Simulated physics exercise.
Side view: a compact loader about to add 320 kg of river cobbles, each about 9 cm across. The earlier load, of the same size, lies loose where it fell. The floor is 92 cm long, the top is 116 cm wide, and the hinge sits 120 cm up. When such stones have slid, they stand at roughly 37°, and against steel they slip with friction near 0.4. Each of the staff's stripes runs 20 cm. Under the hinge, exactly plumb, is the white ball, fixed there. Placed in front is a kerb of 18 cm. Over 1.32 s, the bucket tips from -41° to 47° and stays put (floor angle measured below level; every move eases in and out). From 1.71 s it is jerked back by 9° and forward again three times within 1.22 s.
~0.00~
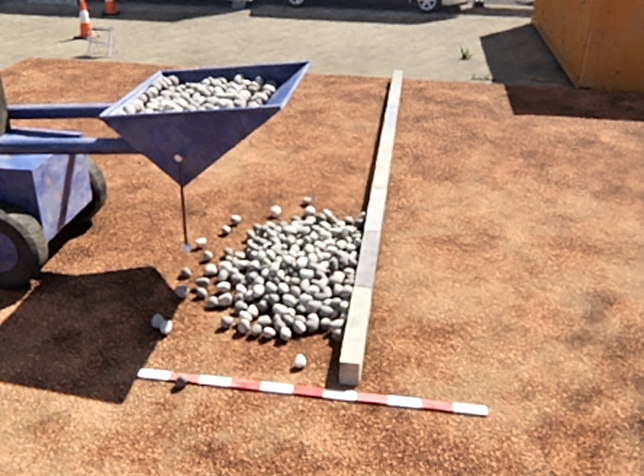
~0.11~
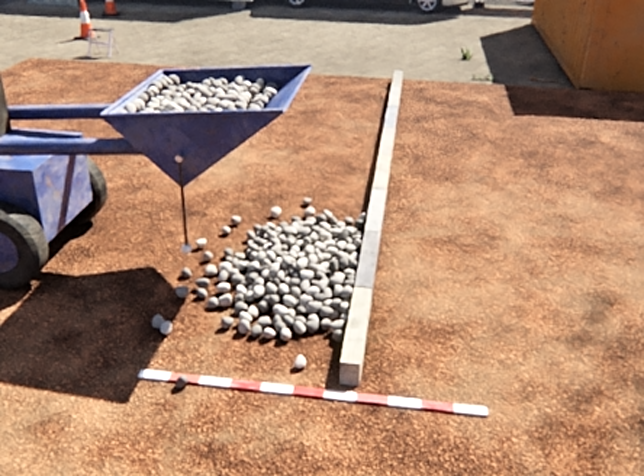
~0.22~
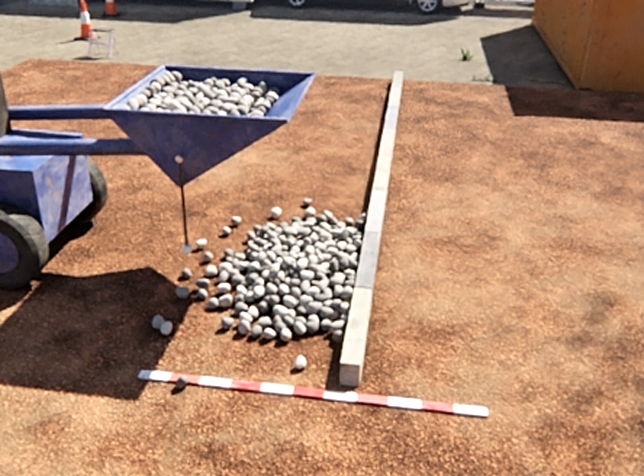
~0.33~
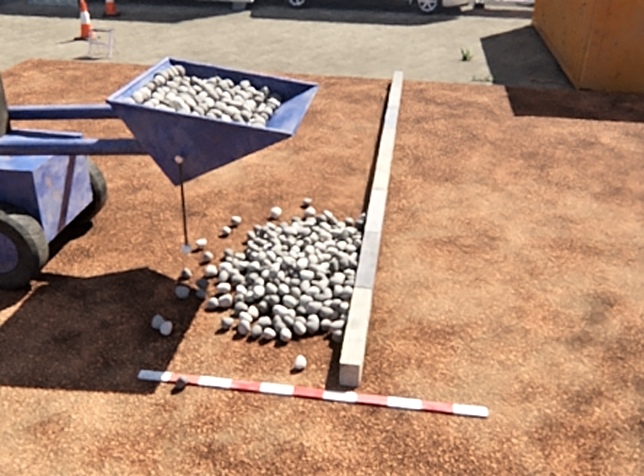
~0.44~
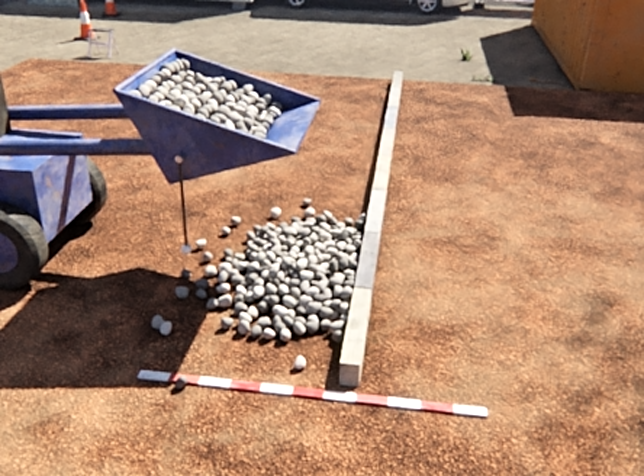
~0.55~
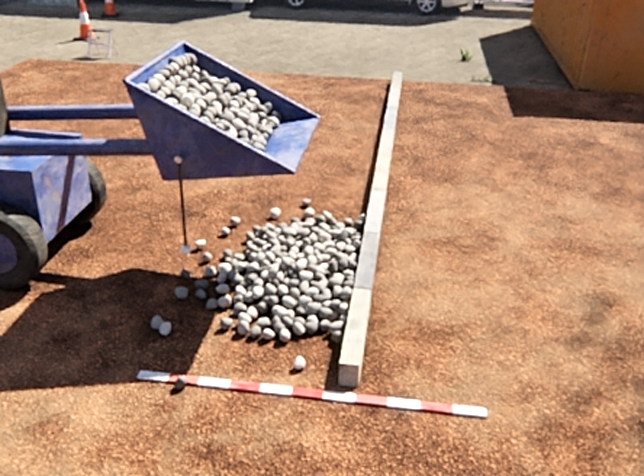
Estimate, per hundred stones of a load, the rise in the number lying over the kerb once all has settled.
Roughly 5 more per hundred.
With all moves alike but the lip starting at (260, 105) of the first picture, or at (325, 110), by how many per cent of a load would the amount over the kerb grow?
First place about 0 %, second about 20 %.
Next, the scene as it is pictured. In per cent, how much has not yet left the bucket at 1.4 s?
Reading: Near 40 % of the load.
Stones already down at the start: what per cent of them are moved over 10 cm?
Close to 10 per cent.
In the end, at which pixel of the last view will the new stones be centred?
(307, 257).
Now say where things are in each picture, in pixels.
In the first picture, the bucket is at -41°, its lip at (281, 108); the top of the load is at (216, 92). The earlier load is highest near (310, 252), 20 cm above ground level, 100 % on this side of the kerb.
In the second picture, lip at (283, 111), floor tilted -39°, highest stones at (204, 92); the stones move at 0.1 m/s on average.
In the third picture, the bucket is at -34°, its lip at (288, 121); the top of the load is at (184, 86); the stones move at 0.2 m/s on average.
In the fourth picture, the bucket is at -27°, its lip at (292, 135); the top of the load is at (172, 80); the stones move at 0.3 m/s on average.
In the fifth picture, the bucket is at -18°, its lip at (295, 153); the top of the load is at (176, 72); the stones move at 0.3 m/s on average.
In the sixth picture, the bucket is at -8°, its lip at (294, 173); the top of the load is at (182, 67); the stones move at 0.4 m/s on average.
After 1.0 s the floor is at 33°; in per cent of one load, 100 in the bucket, 100 on this side of the kerb; the foremost stones are at (352, 278).
After 1.4 s the floor is at 47°; in per cent of one load, 38 in the bucket, 162 on this side of the kerb; the foremost stones are at (353, 271).
After 3.4 s the floor is at 47°; in per cent of one load, 0 in the bucket, 195 on this side of the kerb, 5 over the kerb; the foremost stones are at (451, 289).
After 6.1 s the floor is at 47°; in per cent of one load, 0 in the bucket, 195 on this side of the kerb, 5 over the kerb; the foremost stones are at (451, 289). Net gain over the kerb, 5.
